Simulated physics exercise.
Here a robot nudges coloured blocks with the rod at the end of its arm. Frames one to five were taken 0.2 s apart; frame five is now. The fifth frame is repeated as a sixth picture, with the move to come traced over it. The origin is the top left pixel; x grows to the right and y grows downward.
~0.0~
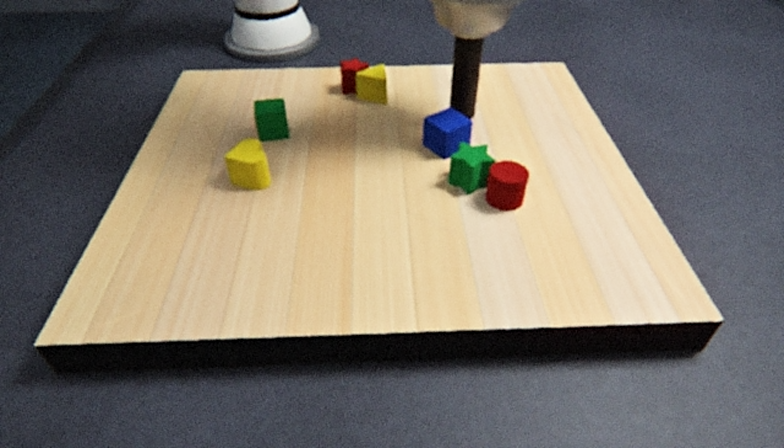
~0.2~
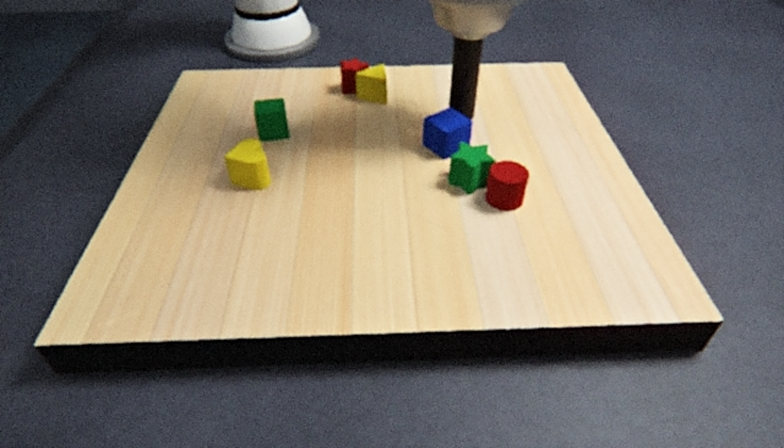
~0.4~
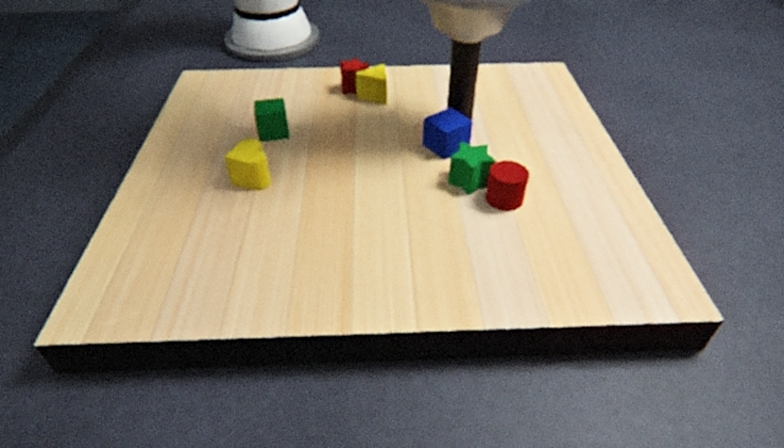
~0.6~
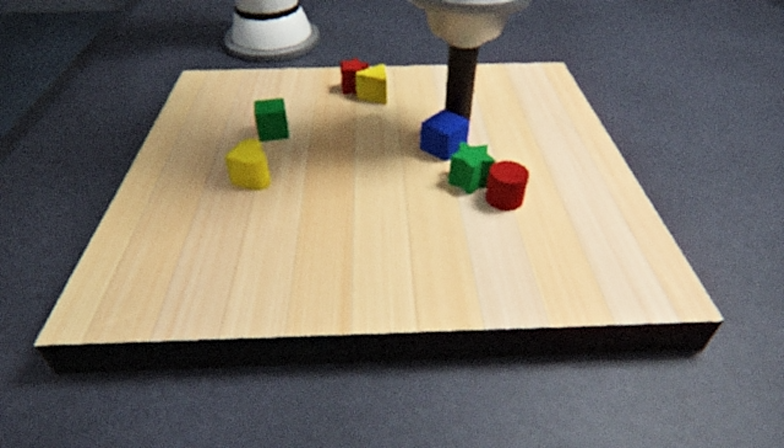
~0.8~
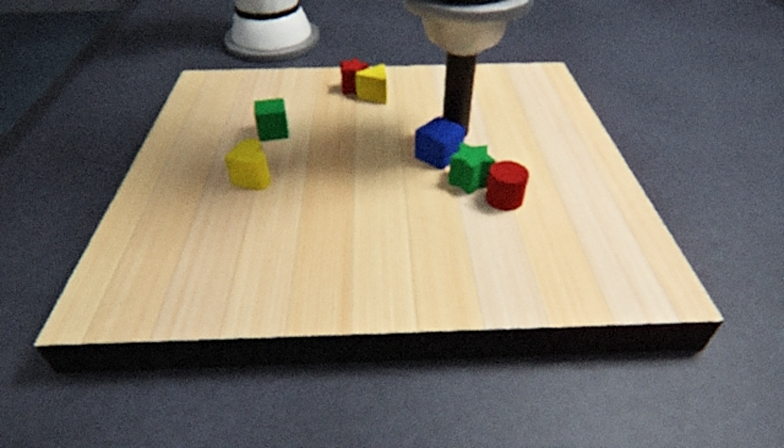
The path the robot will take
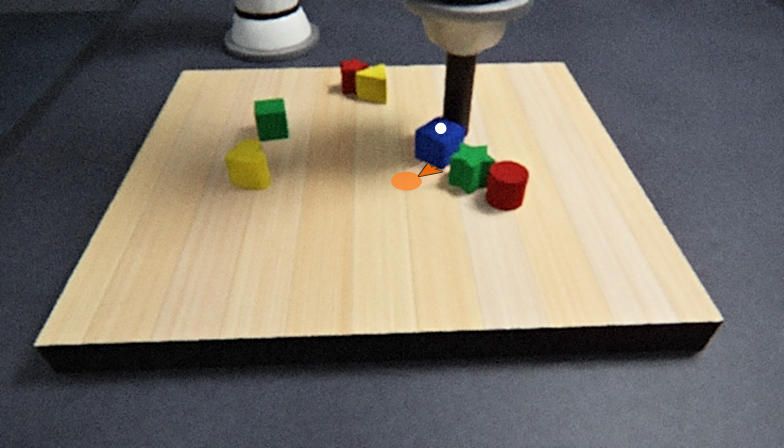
A robot's dark rod nudges the blue block slightly left and toward the viewer.
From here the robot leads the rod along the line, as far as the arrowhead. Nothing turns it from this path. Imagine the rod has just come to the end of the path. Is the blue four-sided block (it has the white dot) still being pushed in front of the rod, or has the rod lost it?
The rod pushes it to the end.
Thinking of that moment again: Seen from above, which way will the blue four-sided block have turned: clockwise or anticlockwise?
From overhead, anticlockwise.
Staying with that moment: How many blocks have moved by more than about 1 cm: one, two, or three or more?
By the end, one block will have moved.
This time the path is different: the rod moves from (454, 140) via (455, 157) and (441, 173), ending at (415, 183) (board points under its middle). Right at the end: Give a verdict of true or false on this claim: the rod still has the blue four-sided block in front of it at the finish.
The statement is correct.
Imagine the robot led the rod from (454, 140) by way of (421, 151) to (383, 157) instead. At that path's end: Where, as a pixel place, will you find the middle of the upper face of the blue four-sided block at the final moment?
It should be at (421, 144) by then.
The line goes from (454, 140) via (447, 156) and (431, 170), ending at (406, 181); the dot is on the blue four-sided block.
On the path given first. Halfway along, rod at (440, 156); blue four-sided block at (421, 151).
At the end, rod at (407, 173); blue four-sided block at (392, 173), turned 20° anticlockwise; green star block unmoved.
